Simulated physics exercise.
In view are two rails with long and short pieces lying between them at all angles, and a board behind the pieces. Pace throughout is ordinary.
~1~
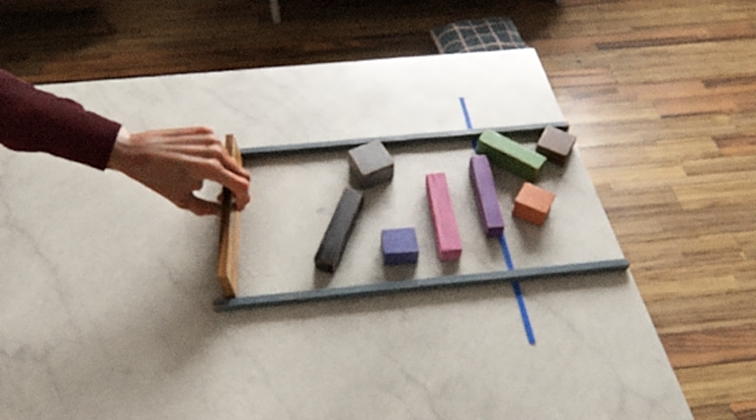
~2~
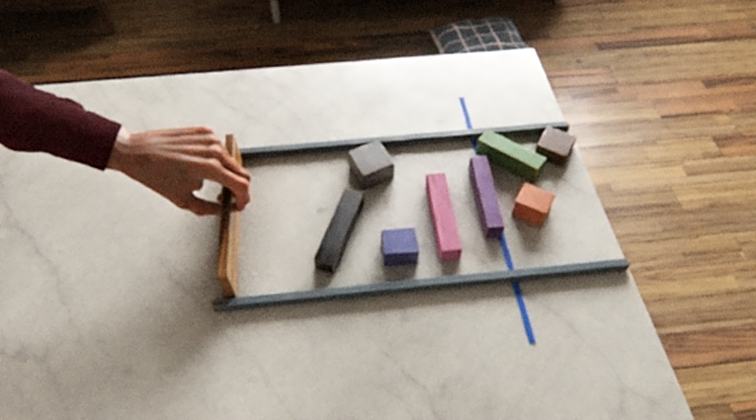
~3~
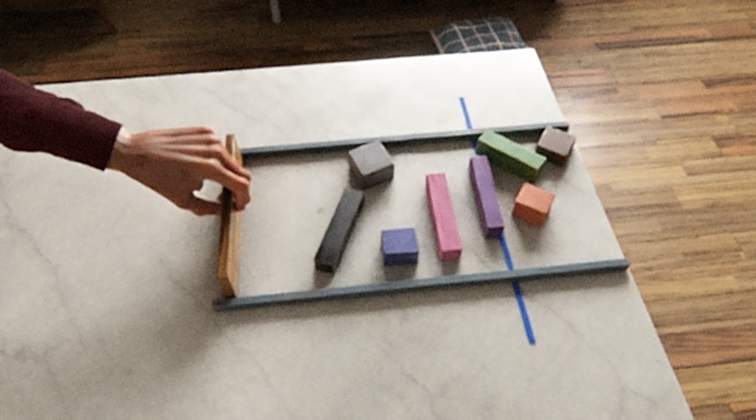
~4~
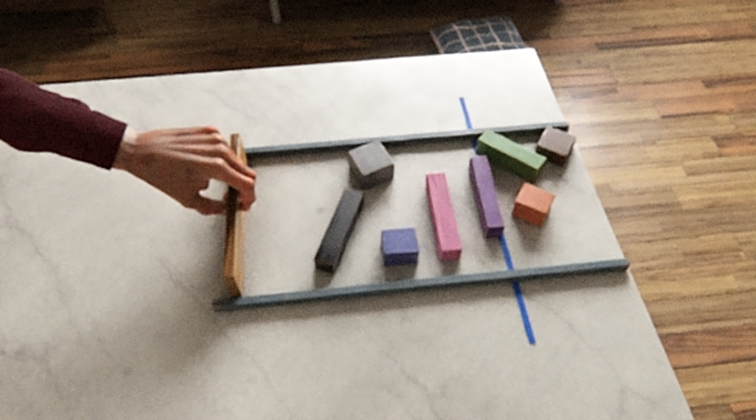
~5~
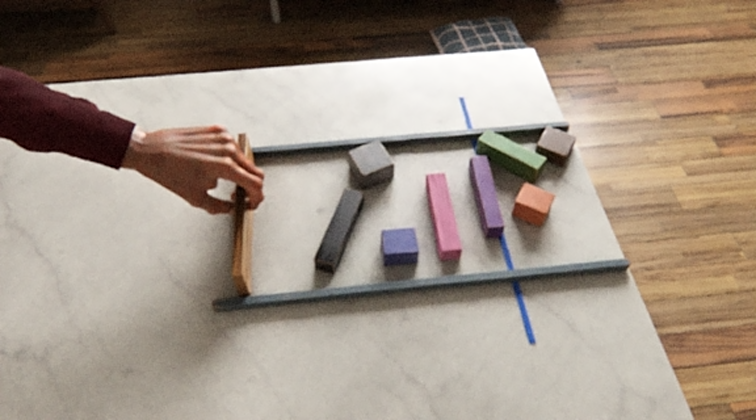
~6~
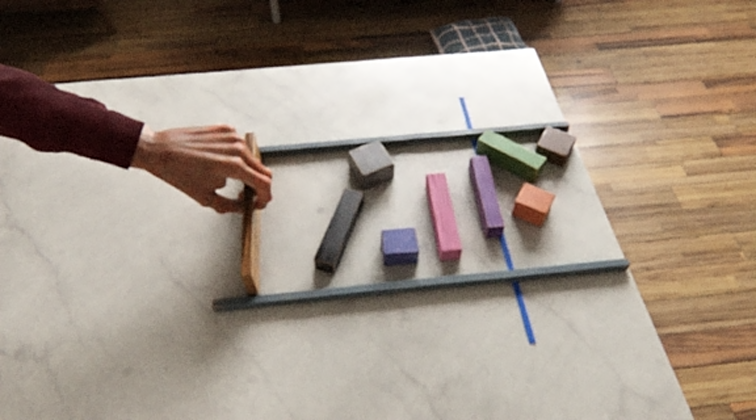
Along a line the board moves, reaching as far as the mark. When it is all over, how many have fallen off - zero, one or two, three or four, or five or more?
By then zero have fallen off.
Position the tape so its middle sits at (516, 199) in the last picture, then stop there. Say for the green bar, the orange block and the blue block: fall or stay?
Green bar - stays in place, orange block - goes down, blue block - stays in place.
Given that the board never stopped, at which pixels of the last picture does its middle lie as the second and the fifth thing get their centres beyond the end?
At (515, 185) for the second, at (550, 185) for the fifth.
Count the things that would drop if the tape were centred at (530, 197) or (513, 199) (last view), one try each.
Down on the floor: 2 and 1.
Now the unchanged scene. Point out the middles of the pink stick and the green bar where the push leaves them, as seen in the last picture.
The first one ends at (547, 204), the second at (538, 150).
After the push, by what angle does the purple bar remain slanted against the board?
Misalignment: Close to 25°.
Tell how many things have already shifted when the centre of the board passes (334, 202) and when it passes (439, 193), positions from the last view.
So far 1, and 6 at the second.
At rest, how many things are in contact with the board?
The figure is 2.
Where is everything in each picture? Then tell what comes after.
The first picture shows brown block (555, 146); orange block (533, 204); green bar (510, 156); board (231, 212); tape (491, 201).
The second picture shows orange block (533, 205); board (231, 212).
The third picture shows green bar (510, 156); purple bar (486, 195).
The fourth picture shows brown block (555, 146); pink stick (443, 215).
The fifth picture shows orange block (533, 205); blue block (400, 247).
The sixth picture shows brown block (555, 146); orange block (533, 205); green bar (510, 156); board (252, 210); tape (491, 201).
Soon after, none off yet; brown block at rest near (555, 146); orange block at rest near (533, 205); green bar at rest near (510, 156).
In the end, the number that fall off is zero.
